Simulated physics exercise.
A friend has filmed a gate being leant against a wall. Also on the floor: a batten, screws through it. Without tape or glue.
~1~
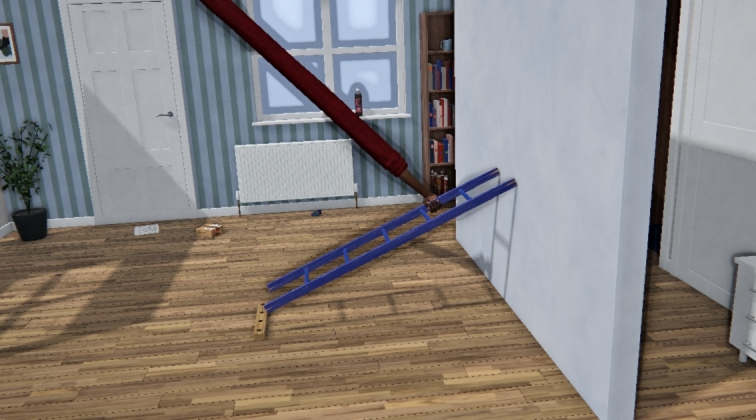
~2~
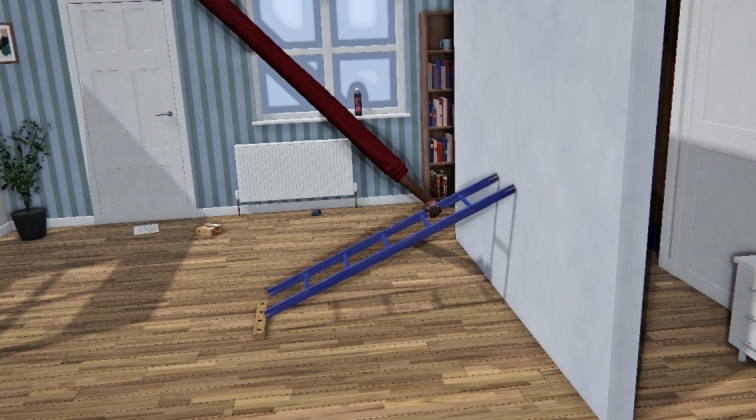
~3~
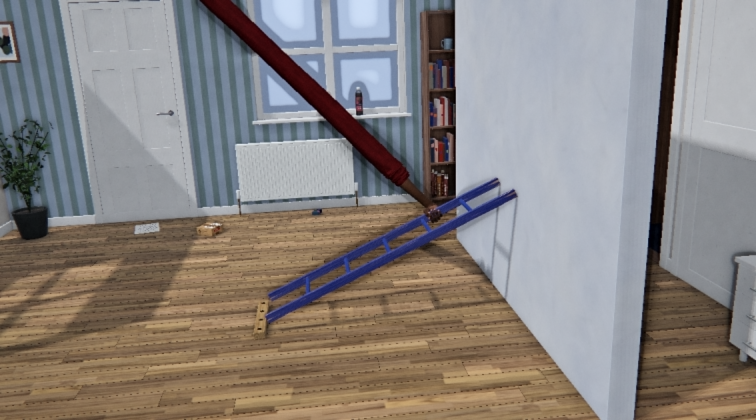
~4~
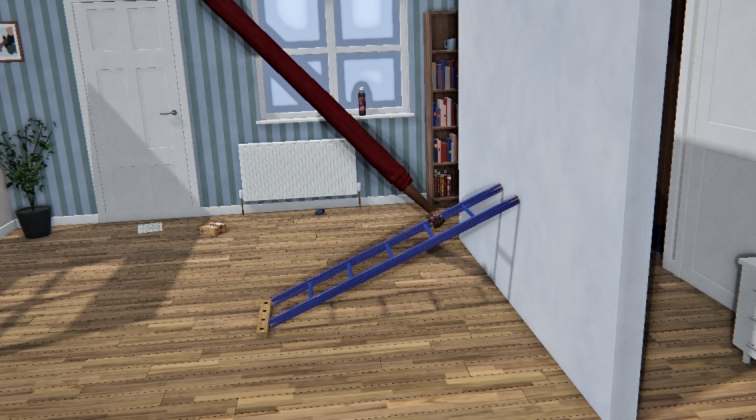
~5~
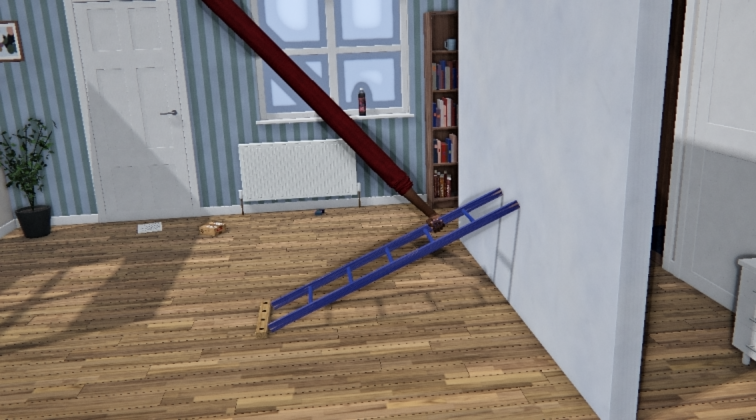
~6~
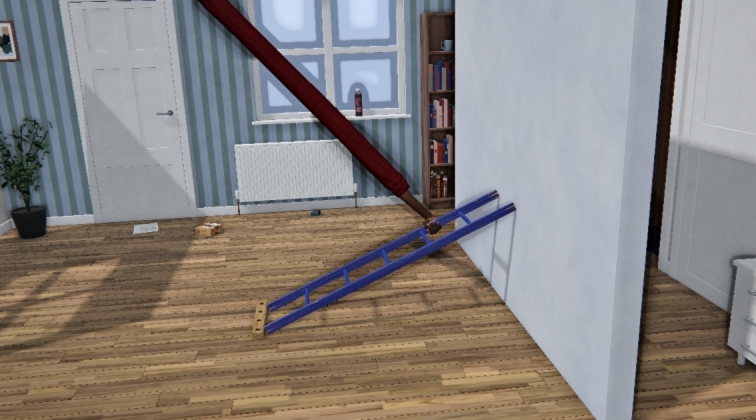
Blue ladder-like gate leaning against a pale wall, its foot by a wooden batten, as a dark red arm slowly lowers it slightly.
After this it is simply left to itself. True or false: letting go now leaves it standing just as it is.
True.
Then, 0.10 s after the last picture, blue gate moving near (386, 260).
Then, 0.50 s after the last picture, blue gate at rest near (386, 261).
At rest, the blue gate stays up, near (386, 261).
